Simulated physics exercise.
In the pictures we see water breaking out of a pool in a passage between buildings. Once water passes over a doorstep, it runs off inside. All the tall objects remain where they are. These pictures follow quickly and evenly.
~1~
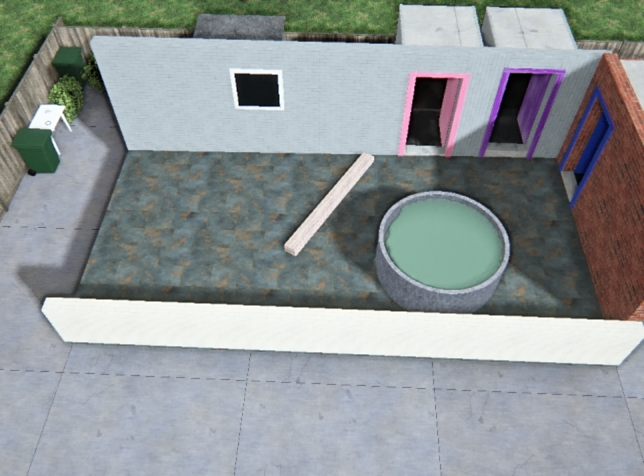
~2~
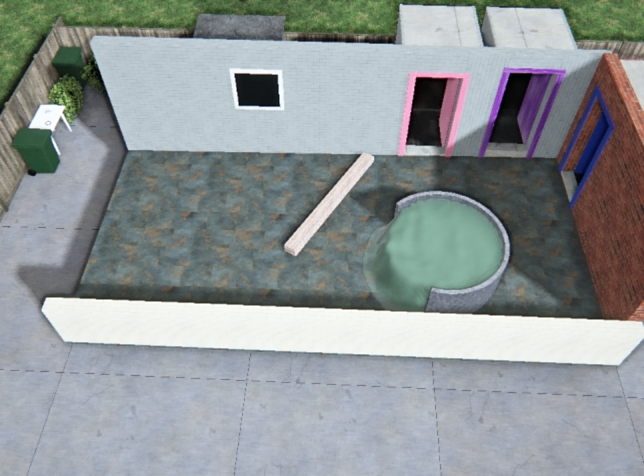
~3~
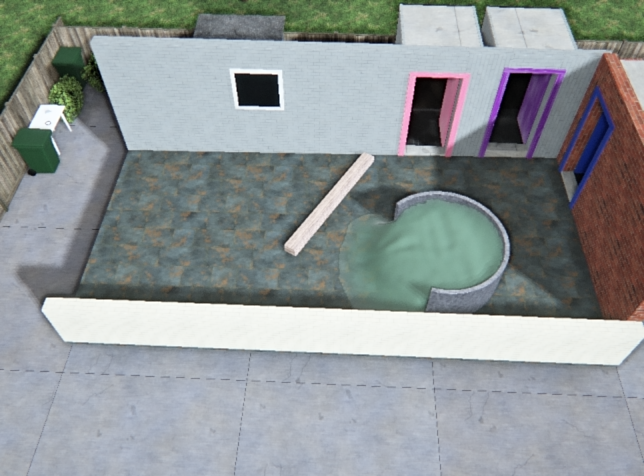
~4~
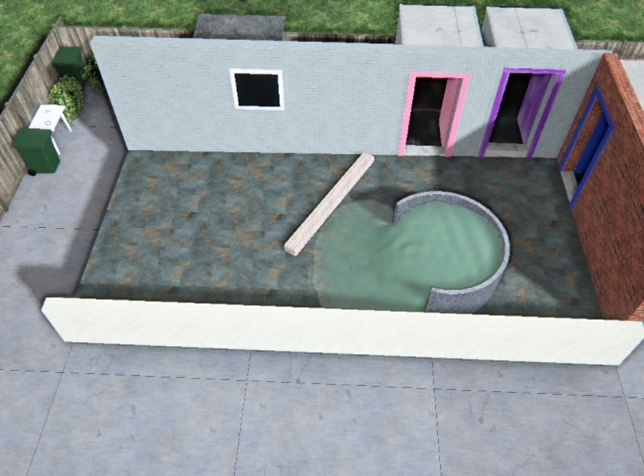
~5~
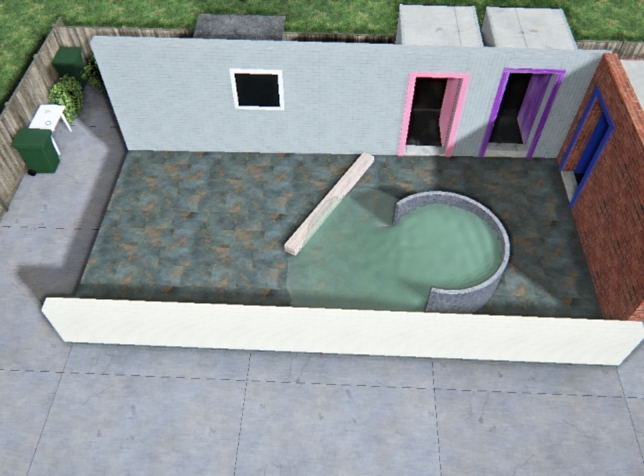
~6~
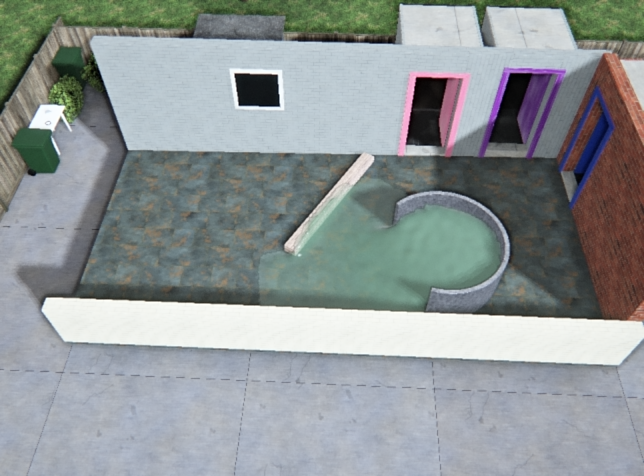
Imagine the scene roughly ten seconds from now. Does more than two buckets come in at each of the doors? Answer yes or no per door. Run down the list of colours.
The purple door no, the pink door no, the blue door no.
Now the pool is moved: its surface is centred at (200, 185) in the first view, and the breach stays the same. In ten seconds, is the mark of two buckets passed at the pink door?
Checking the pink door, it comes in lower.
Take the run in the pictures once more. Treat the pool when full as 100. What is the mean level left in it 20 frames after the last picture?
About 12 %.
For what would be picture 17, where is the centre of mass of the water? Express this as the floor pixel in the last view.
Near pixel (314, 273).
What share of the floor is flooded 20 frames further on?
Close to 65 %.
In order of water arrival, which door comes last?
I'd go with the door marked blue.
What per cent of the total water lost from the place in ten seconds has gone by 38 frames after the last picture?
About 80 per cent.
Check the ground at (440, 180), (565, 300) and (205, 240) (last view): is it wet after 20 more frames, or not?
One after the other: Under water, under water, awash.
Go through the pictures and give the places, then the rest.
Still water in the pool at (443, 242), in the first picture.
Water pours out at (383, 270) and has run to a hidden place, in the second picture.
Water pours out at (382, 270) and has run to (367, 217), in the third picture.
The front is at (358, 204), out from the gap at (382, 271), in the fourth picture.
The front is at (349, 193), out from the gap at (382, 272), in the fifth picture.
Water pours out at (382, 272) and has run to (361, 178), in the sixth picture.
A moment on, water covers 40 % of the floor; the purple door not reached, the pink door not reached, the blue door not reached.
Next, water covers 60 % of the floor; the purple door not reached, the pink door wet at the sill, nothing in, the blue door not reached.
Then, water covers 65 % of the floor; the purple door wet at the sill, nothing in, the pink door wet at the sill, nothing in, the blue door not reached.
Later, water covers 70 % of the floor; the purple door wet at the sill, nothing in, the pink door wet at the sill, nothing in, the blue door wet at the sill, nothing in.
In the end, water covers 60 % of the floor; the purple door wet at the sill, nothing in, the pink door wet at the sill, nothing in, the blue door wet at the sill, nothing in.
